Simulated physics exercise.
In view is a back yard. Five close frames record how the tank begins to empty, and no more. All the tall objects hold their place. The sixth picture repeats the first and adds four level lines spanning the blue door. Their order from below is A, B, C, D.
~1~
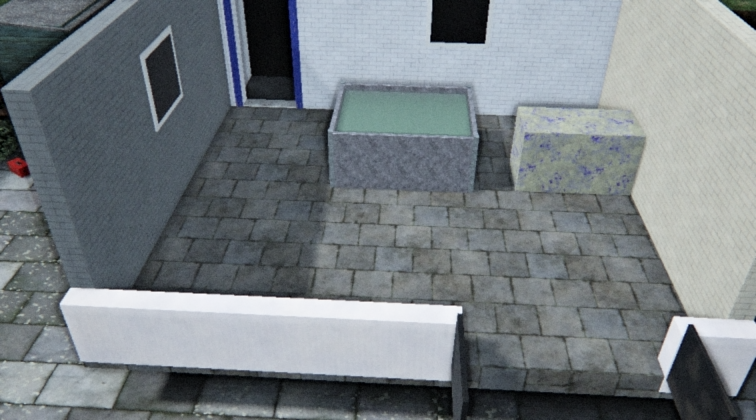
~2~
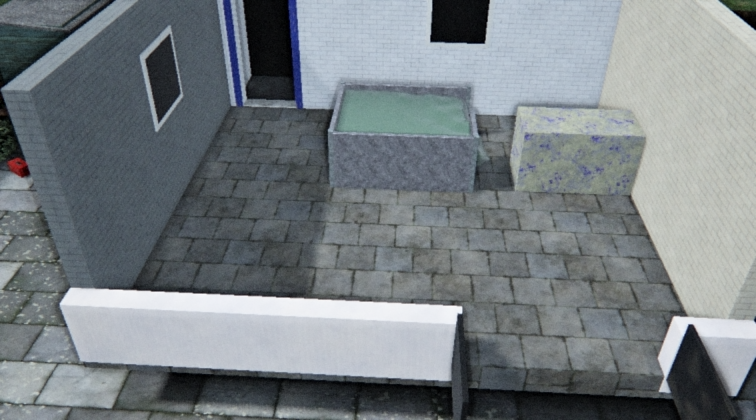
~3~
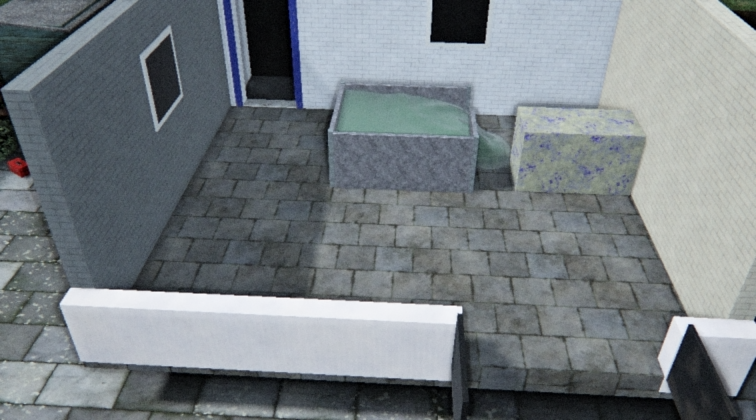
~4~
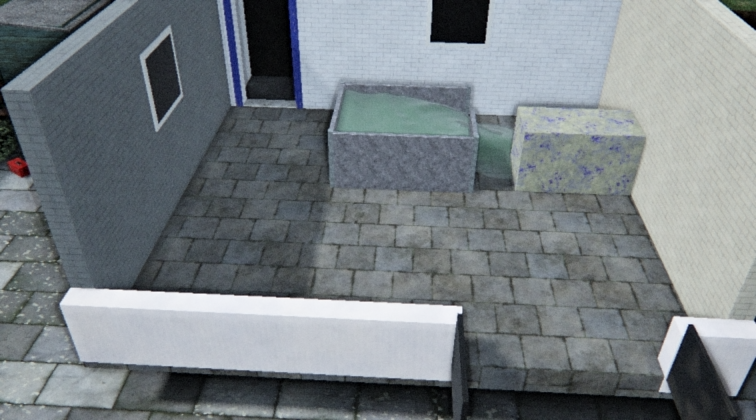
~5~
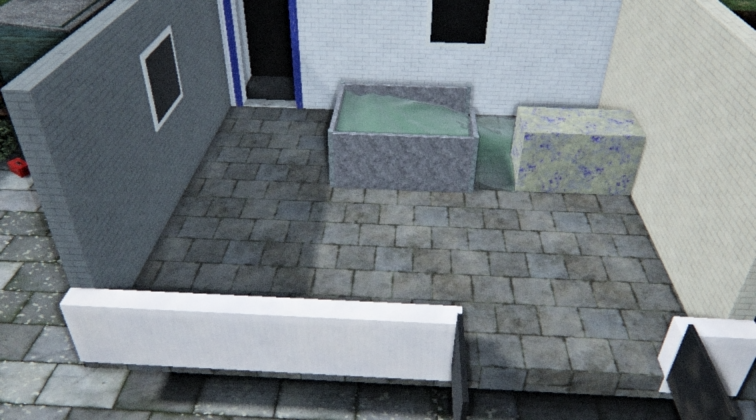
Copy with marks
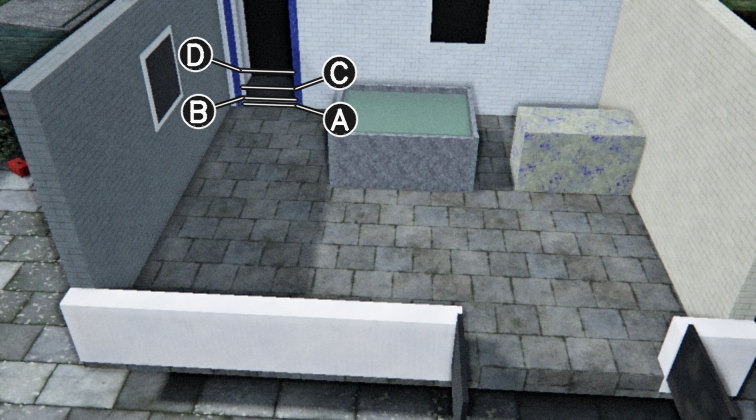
In the video, greenish water sits level in a grey stone tank in a walled, paved back yard, then its surface tilts and water pours out on the right side, spreading into the gap beside a speckled block.
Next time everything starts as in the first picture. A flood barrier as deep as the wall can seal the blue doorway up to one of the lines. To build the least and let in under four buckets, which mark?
The answer is height B.
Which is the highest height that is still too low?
Here it is height A.
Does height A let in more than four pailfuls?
Yes, that goes wrong.
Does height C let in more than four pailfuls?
No, that is safe.
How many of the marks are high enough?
Three of them.
In white, A at (270, 104); B at (269, 98); C at (268, 88); D at (266, 71); from the bottom up A, B, C, D.
For height A, about 8 bucketfuls get in.
For height B, a splash gets over, under a bucket.
For height C, nothing gets over.
For height D, nothing gets over.
